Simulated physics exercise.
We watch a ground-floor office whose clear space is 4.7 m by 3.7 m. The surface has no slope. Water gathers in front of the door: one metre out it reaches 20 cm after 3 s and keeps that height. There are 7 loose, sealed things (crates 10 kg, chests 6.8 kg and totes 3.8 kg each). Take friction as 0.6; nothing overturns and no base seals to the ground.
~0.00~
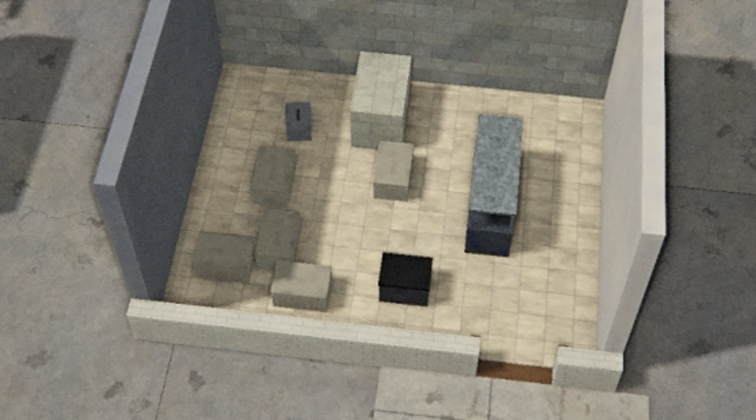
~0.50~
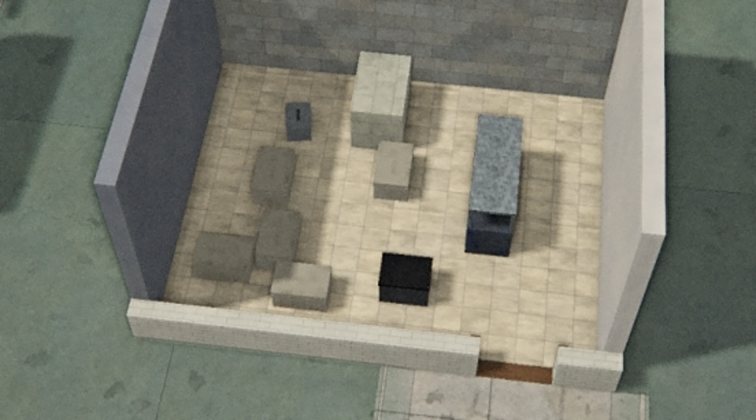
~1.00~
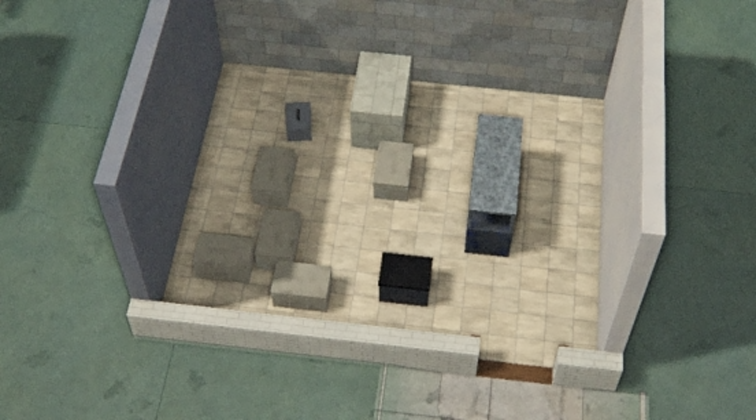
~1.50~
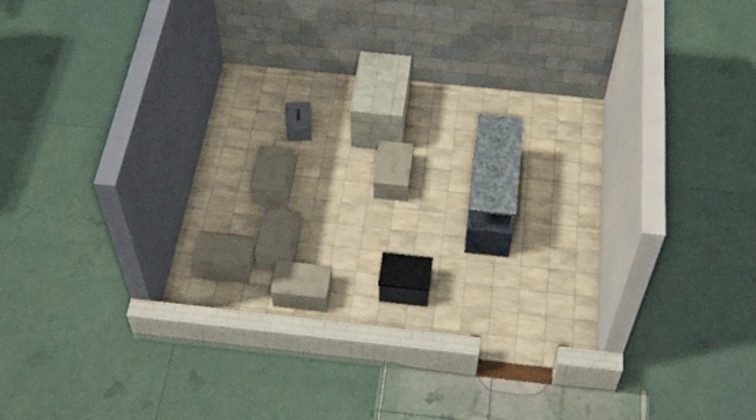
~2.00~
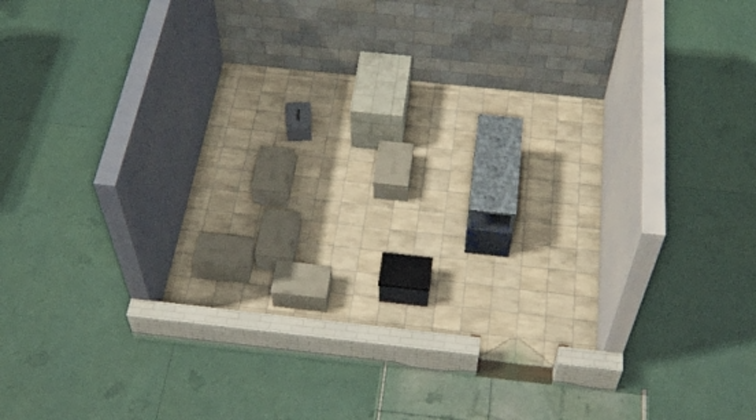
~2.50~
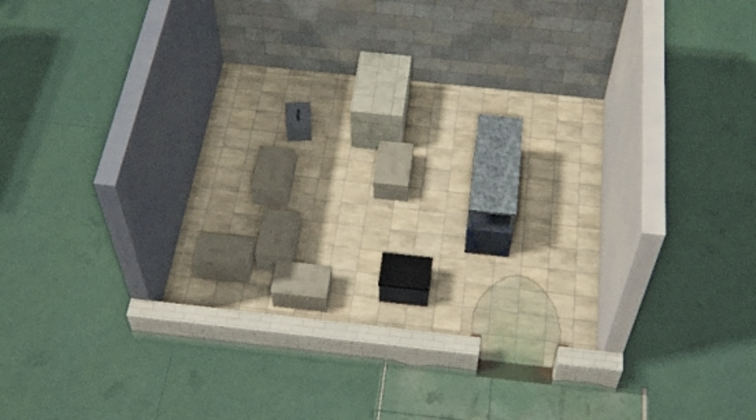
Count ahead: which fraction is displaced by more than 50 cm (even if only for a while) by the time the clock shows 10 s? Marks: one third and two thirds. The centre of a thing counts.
That comes to under a third.
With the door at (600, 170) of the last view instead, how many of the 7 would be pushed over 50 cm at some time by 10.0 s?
Then 0.
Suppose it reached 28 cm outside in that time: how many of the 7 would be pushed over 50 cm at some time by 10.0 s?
In that case 3 of them.
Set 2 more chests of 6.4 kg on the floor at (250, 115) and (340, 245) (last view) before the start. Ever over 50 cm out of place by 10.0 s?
In that order: Under, short of it.
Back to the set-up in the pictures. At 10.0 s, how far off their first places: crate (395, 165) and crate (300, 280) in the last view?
In that order: 60 cm, 0 cm.
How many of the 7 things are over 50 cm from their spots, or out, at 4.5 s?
0 of them.
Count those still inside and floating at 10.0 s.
1 of them.
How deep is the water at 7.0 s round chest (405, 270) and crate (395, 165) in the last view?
Roughly 2 and 2 cm.
After 3.5 s 0 of 7 are over 50 cm from their spots; 0 afloat.
After 4.5 s 0 of 7 are over 50 cm from their spots; 0 afloat.
After 7.0 s 0 of 7 are over 50 cm from their spots; 0 afloat.
After 10.0 s 1 of 7 are over 50 cm from their spots, and 1 have been at some point; 1 afloat.
